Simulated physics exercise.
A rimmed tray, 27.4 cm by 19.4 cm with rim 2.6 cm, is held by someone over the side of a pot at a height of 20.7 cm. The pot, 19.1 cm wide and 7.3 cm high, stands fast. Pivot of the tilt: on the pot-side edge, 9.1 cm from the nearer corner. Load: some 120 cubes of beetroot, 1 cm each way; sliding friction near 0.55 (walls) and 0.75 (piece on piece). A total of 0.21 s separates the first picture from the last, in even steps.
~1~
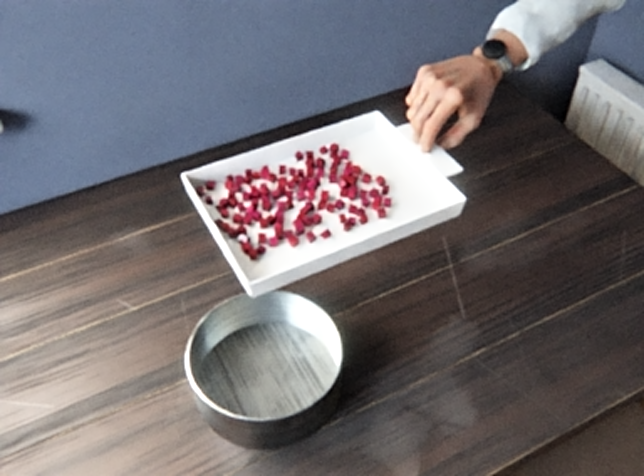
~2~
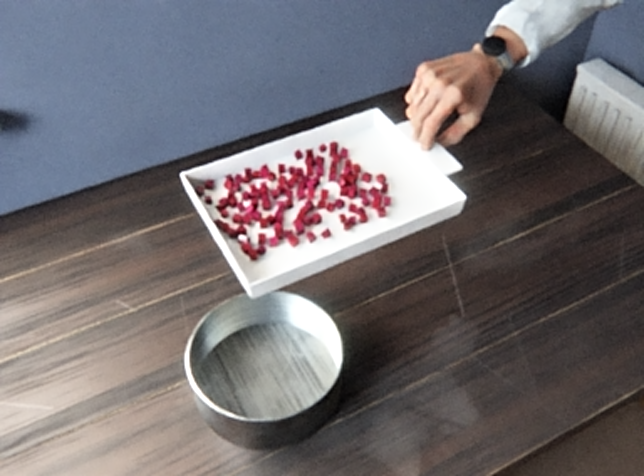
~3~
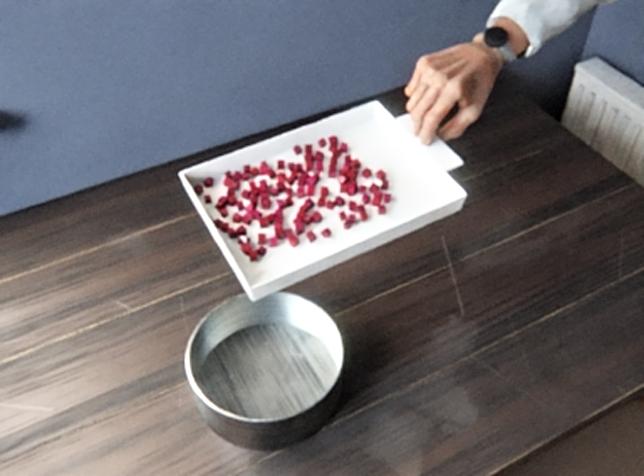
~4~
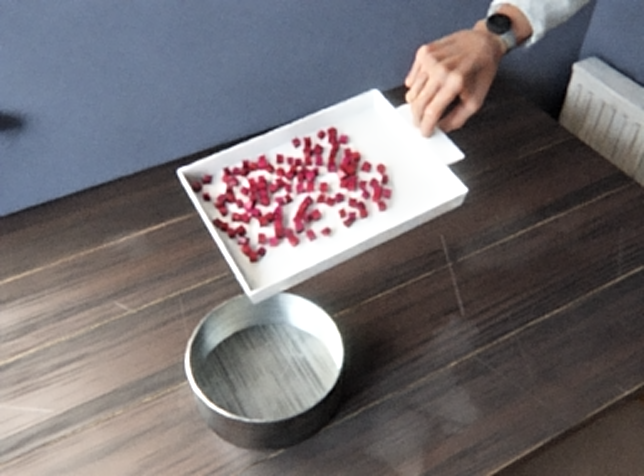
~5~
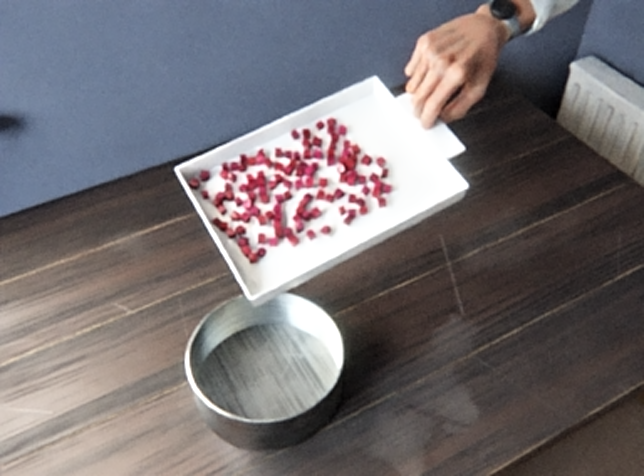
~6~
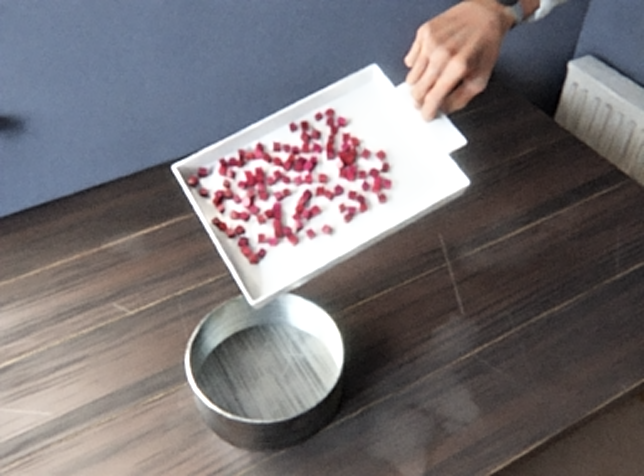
On a dark wooden table against a blue-grey wall, seen from above at an angle, a pale radiator stands at the right. A hand with a dark watch holds a white rimmed tray of small deep-red cubes by its far right end, above and behind an empty round metal pot. The hand rises slowly, tilting the tray towards the lower left, while the cubes barely shift on it and the pot and camera stay still.
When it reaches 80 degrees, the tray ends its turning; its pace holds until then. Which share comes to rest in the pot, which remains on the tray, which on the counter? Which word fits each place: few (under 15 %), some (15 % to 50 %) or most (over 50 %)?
Pot gets most; tray gets some; counter gets few.
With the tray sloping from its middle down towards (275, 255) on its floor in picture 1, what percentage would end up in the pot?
60 %.
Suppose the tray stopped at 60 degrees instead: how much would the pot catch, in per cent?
It would land at about 30 percent.
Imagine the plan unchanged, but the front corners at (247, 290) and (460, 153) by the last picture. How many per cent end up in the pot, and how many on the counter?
Pot 20 % / counter 35 %.
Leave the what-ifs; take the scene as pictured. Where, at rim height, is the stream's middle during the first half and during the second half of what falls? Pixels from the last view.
It passes about (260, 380) first and (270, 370) afterwards.
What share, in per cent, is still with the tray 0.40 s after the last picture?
Estimate: Near 100 in a hundred.
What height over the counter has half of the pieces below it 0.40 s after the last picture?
Roughly 22 centimetres.
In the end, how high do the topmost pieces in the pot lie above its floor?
Roughly 2.0 centimetres.
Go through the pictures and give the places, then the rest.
Tray tilt 0 degrees, front corners at (250, 282) and (462, 198); middle of the pieces at (301, 196); pot at (265, 350), in the first picture.
Tray tilt 1 degrees, front corners at (250, 283) and (463, 197); middle of the pieces at (301, 195), in the second picture.
Tray tilt 4 degrees, front corners at (251, 286) and (463, 194), lowest corner left front; middle of the pieces at (301, 193), in the third picture.
Tray tilt 8 degrees, front corners at (251, 291) and (464, 190), lowest corner left front; middle of the pieces at (300, 189), in the fourth picture.
Tray tilt 14 degrees, front corners at (252, 296) and (465, 185), lowest corner left front; middle of the pieces at (299, 185), in the fifth picture.
Tray tilt 19 degrees, front corners at (253, 301) and (466, 182), lowest corner left front; middle of the pieces at (298, 181); pot at (266, 351), in the sixth picture.
Then, 0.24 s after the last picture, tilt 50 degrees; the tray holds 100 %, the pot 0 %.
Then, 0.40 s after the last picture, tilt 70 degrees; the tray holds 100 %, the pot 0 %.
Then, 0.69 s after the last picture, tilt 80 degrees; the tray holds 55 %, the pot 40 %.
In the end, pot 65 %, tray 35 %, counter 5 %.
